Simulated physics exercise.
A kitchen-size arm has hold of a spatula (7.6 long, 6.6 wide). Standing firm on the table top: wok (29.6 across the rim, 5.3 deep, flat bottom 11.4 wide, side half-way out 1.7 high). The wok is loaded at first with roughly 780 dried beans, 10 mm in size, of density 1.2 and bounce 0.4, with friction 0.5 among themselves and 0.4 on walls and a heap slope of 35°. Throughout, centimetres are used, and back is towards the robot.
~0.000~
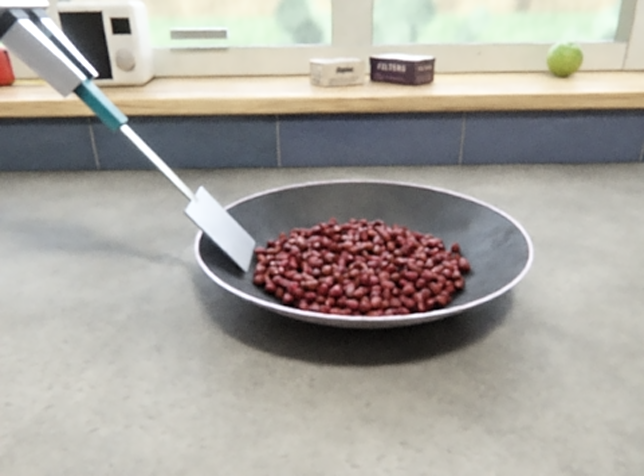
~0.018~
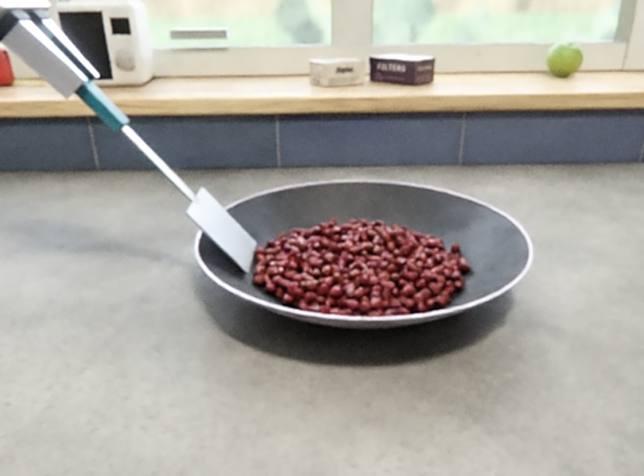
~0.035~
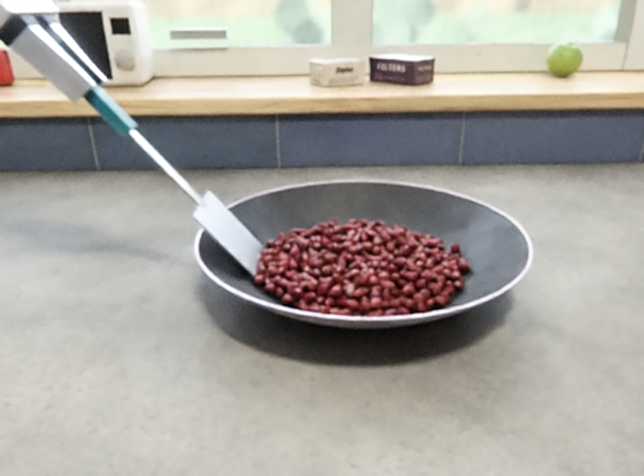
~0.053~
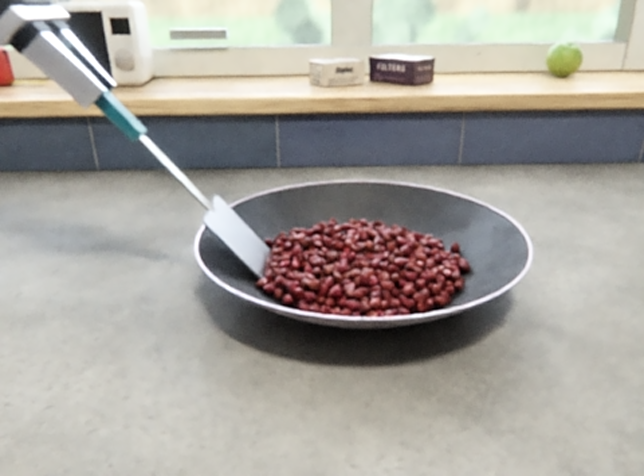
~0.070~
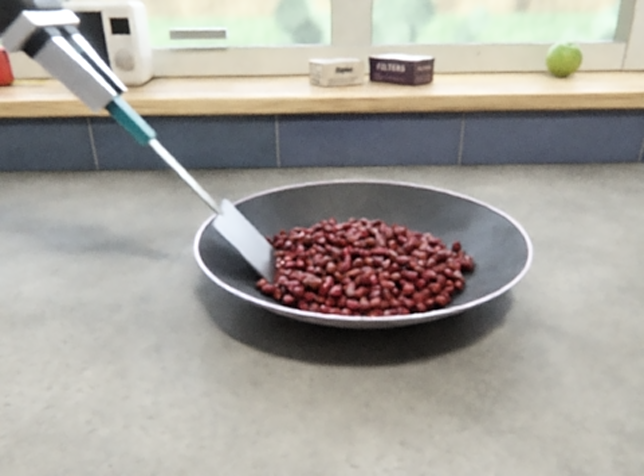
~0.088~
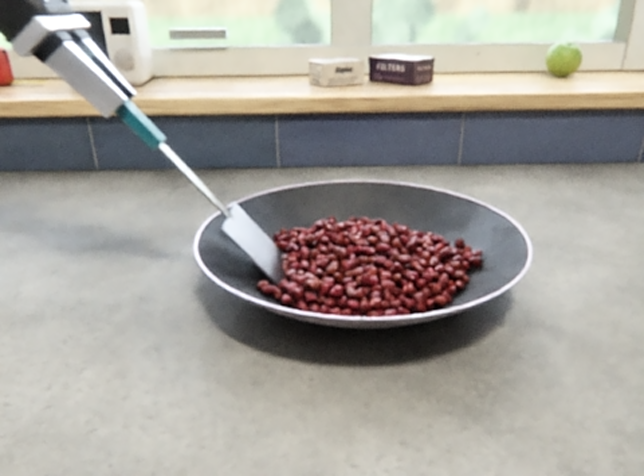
We see a robotic arm holding a spatula in a dark wok of reddish-brown beans on a grey counter; after barely moving at first, the spatula slides slowly right into the beans, nudging the pile slightly to the right.
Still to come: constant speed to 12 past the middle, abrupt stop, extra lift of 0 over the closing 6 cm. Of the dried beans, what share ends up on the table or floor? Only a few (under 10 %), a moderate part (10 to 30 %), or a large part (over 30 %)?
A moderate part.
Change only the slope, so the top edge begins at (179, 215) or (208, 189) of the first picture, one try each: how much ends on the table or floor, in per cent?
Around 20 per cent, then around 25 per cent.
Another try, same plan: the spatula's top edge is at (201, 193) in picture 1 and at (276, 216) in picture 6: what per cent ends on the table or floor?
It comes to something like 35 %, give or take.
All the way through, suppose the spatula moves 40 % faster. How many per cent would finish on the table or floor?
Then roughly 30 percent.
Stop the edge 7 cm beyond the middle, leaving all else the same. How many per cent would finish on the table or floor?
It would come to roughly 0 percent.
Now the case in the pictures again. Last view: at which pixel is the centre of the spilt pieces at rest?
(565, 273), roughly.
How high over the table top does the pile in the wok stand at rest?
About 7.0 cm above the table.
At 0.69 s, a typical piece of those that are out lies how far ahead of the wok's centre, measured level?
The distance is around 20 cm.
After 0.25 s, sloping 51°, highest piece 5 above the table; 784 in the wok.
After 0.41 s, sloping 51°, highest piece 7 above the table; 778 in the wok, 6 on the blade or in flight.
After 0.69 s, sloping 51°, highest piece 7 above the table; 614 in the wok, 168 on the table or floor, 2 on the blade or in flight.
After 1.74 s, sloping 51°, highest piece 7 above the table; 613 in the wok, 171 on the table or floor.
At rest, 613 in the wok, 171 on the table or floor. That is 22 % on the table or floor.
